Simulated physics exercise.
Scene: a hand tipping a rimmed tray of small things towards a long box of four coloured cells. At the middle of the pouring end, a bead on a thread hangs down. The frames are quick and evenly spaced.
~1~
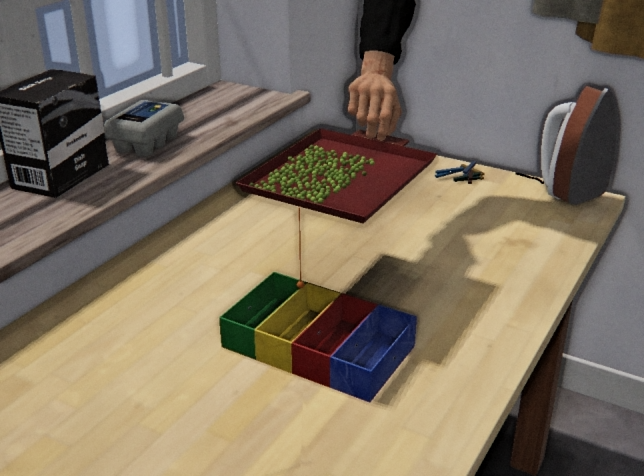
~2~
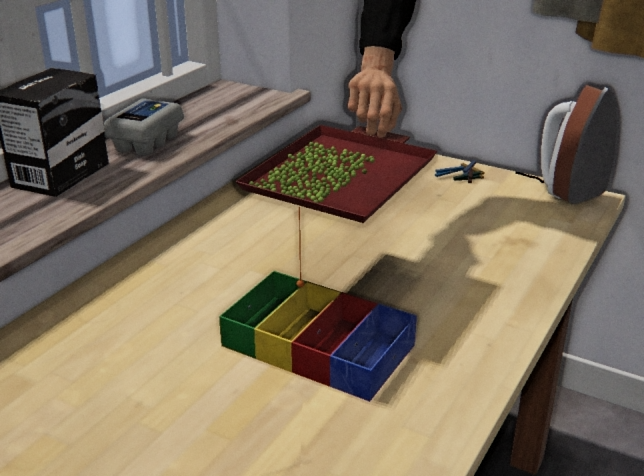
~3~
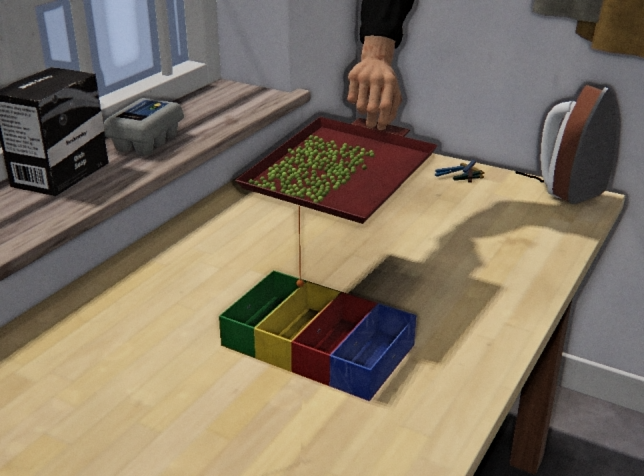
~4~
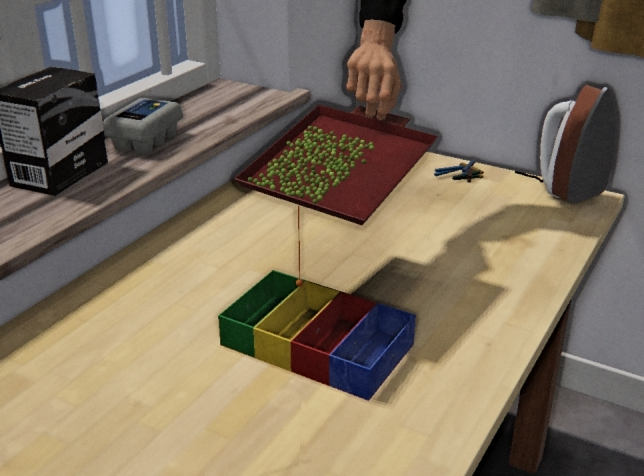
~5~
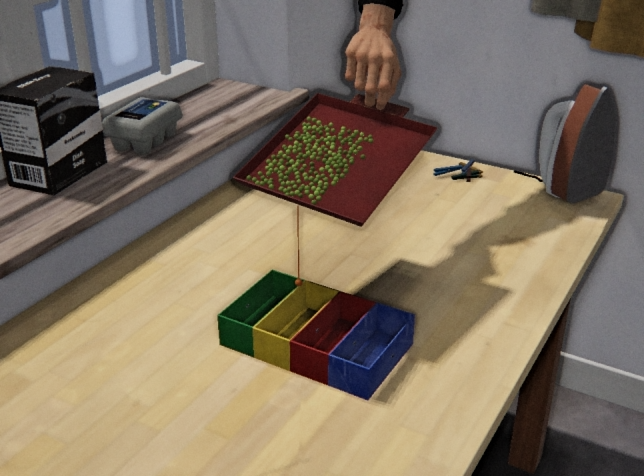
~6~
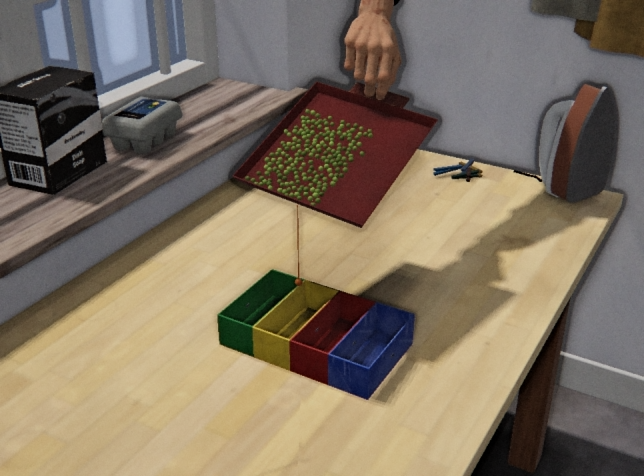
A hand gradually tilts a red tray of small green pieces above a four-coloured box.
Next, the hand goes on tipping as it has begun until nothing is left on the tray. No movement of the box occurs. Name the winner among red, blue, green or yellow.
Winner: Red.
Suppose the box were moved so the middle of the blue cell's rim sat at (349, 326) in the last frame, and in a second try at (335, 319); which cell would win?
You'd see that blue cell win the first time and the cell in blue win the second.
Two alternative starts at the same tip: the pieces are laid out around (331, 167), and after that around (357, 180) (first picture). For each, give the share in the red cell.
Estimate: 60 % first, 60 % second.
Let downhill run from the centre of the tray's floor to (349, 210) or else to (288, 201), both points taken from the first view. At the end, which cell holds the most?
First aim: That red cell. Second aim: Green.
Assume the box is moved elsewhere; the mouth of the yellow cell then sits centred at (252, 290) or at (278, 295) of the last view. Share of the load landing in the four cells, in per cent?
The first comes to 50 percent and the second to 90 percent.
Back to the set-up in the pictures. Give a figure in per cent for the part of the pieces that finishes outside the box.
Share: Approx. 0 %.
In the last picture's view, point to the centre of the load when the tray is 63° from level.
The load is centred near (327, 223).
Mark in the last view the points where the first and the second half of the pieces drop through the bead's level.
First around (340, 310), afterwards around (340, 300).
Just after the last frame, tray tipped steeply; roughly two thirds on the tray; about a tenth in the red cell; about a tenth in the yellow cell; just a few in the blue cell; roughly a quarter falling or outside the box.
A moment on, tray tipped past a quarter turn; roughly two thirds in the red cell; roughly a quarter in the yellow cell; about a tenth in the blue cell; just a few in the green cell; just a few falling or outside the box.
Further on, tray tipped past a quarter turn; roughly two thirds in the red cell; roughly a quarter in the yellow cell; about a tenth in the blue cell; just a few in the green cell; just a few falling or outside the box.
When it is over, tray tipped past a quarter turn; roughly two thirds in the red cell; roughly a quarter in the yellow cell; about a tenth in the blue cell; just a few in the green cell; just a few outside the box.
